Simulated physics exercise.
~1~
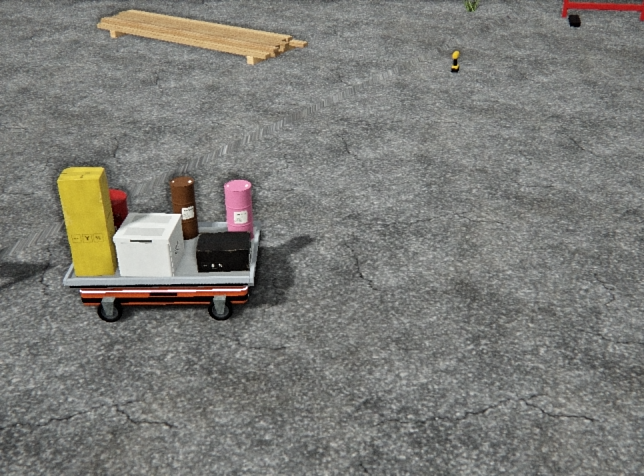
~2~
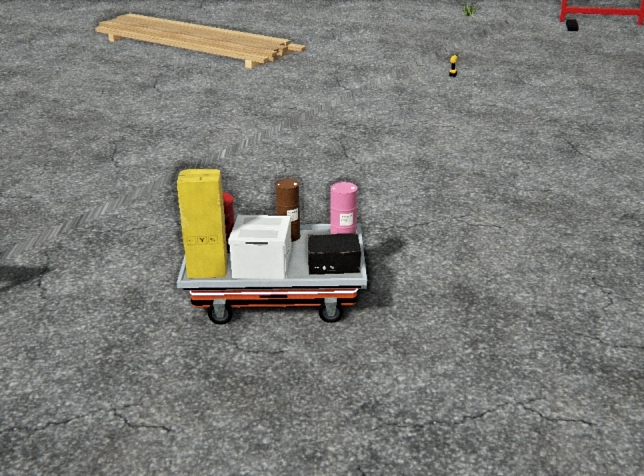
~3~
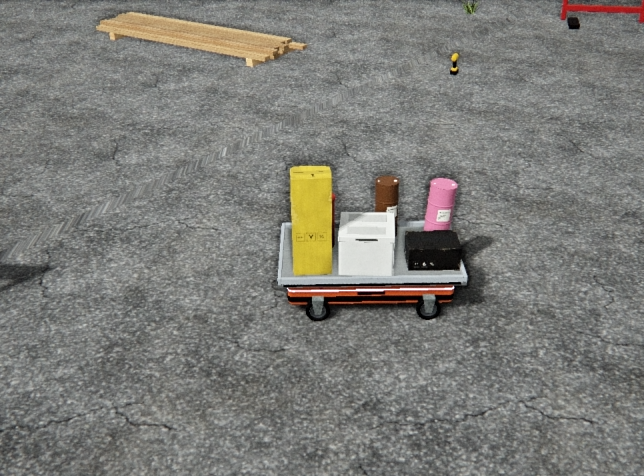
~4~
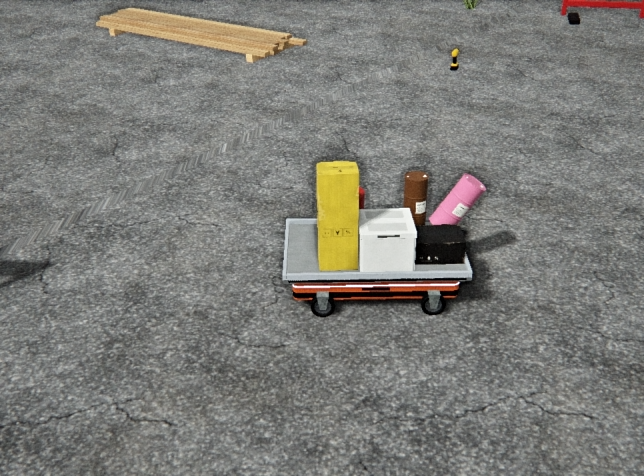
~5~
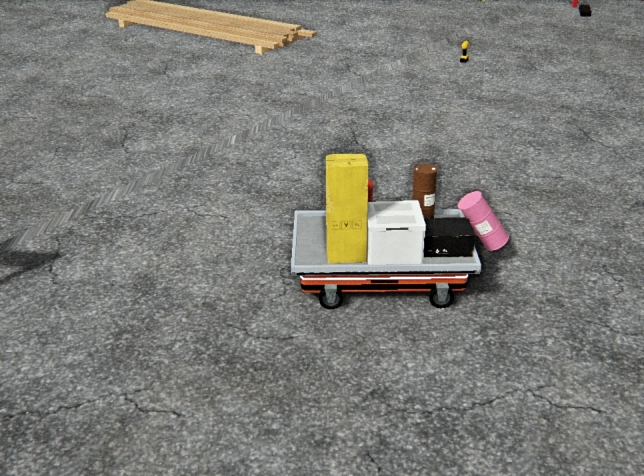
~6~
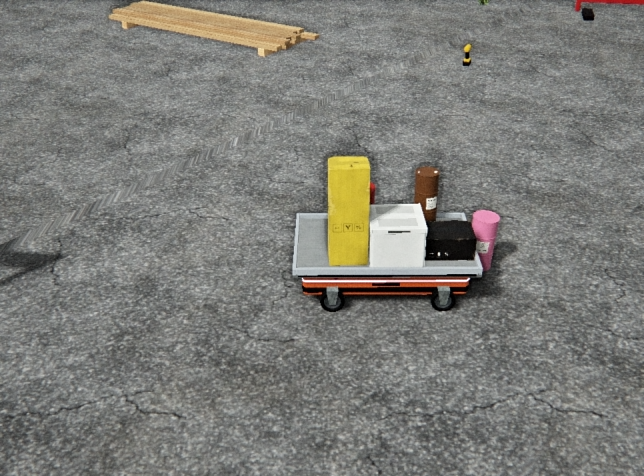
A low cart rolls to the right across cracked grey pavement, carrying a tall yellow box, a white tote, a black parcel, a red pail, and brown and pink canisters. As it comes to a halt near the middle of the view, the load slides forward along the deck and the pink canister begins to tip. The canister leans far over the right edge, then tumbles off headfirst. It ends upside down on the ground beside the cart, while the yellow box, brown canister and the rest stay aboard, bunched toward the right.
